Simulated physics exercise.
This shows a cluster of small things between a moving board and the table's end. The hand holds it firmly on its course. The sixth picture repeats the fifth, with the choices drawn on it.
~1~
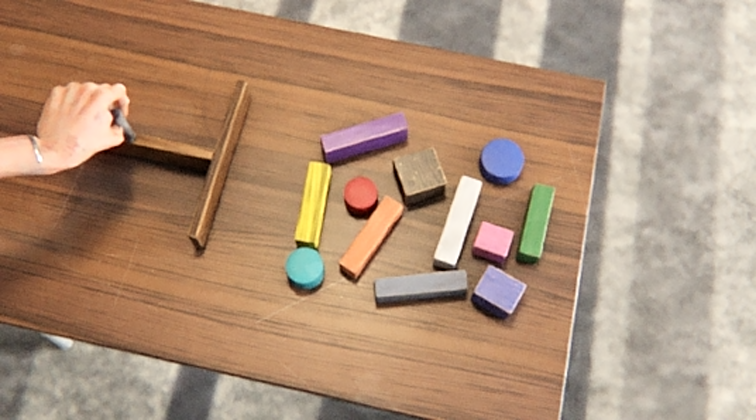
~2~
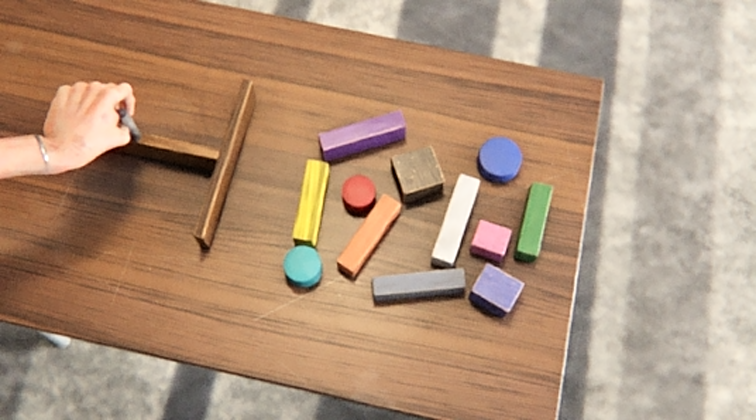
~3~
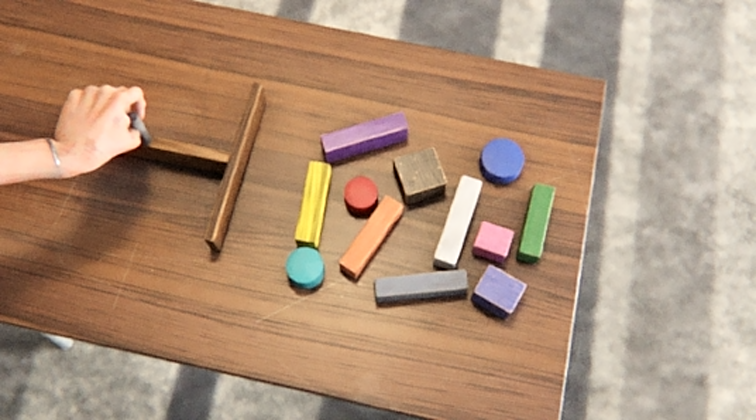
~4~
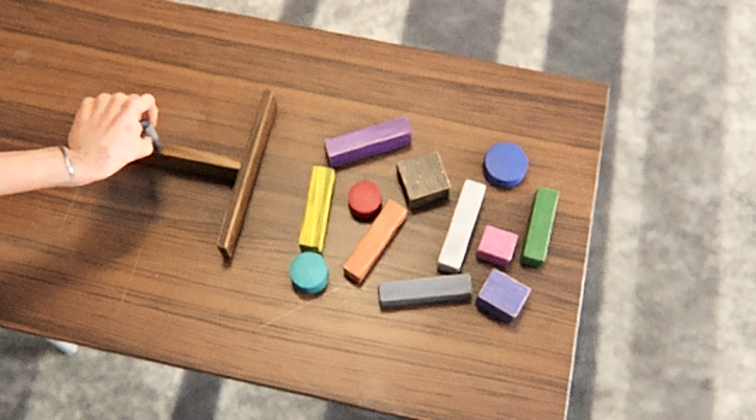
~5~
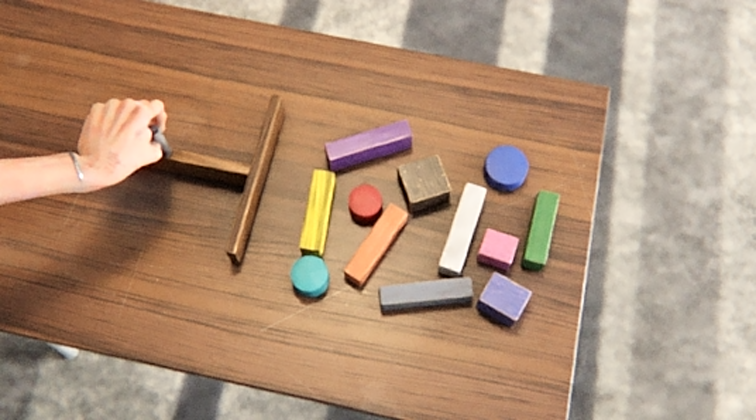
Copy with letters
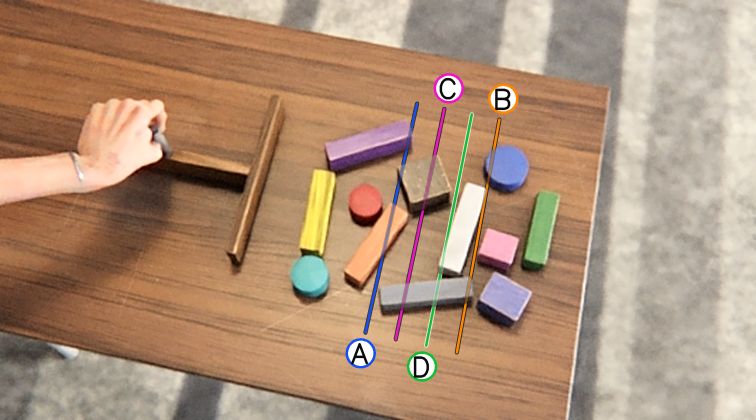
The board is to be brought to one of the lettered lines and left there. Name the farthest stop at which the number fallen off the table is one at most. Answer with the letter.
Stop at B.
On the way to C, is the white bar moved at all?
Yes.
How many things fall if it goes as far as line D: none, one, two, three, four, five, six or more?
In all, none.
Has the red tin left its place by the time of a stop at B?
By then, yes.
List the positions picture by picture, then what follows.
The first picture shows orange bar (371, 237); grey stick (421, 287); yellow stick (313, 205).
The second picture shows board (224, 155); black block (417, 175).
The third picture shows board (234, 159); turquoise tin (305, 269).
The fourth picture shows board (246, 165); blue tin (505, 165).
The fifth picture shows board (254, 171); pink block (498, 249); purple bar (369, 145); white bar (462, 230).
On the marked copy, A at (393, 212); B at (479, 230); C at (421, 218); D at (450, 224).
Taking B. A third of the way, board (334, 187); turquoise tin (338, 285); purple bar (393, 144).
Two thirds of the way, board (415, 203); pink block (508, 252); turquoise tin (366, 308).
When it is over, board (479, 216); green bar (585, 233); pink block (566, 274); none fallen.
As for the rest, A is within the limit but short; C is within the limit but short; D is within the limit but short.
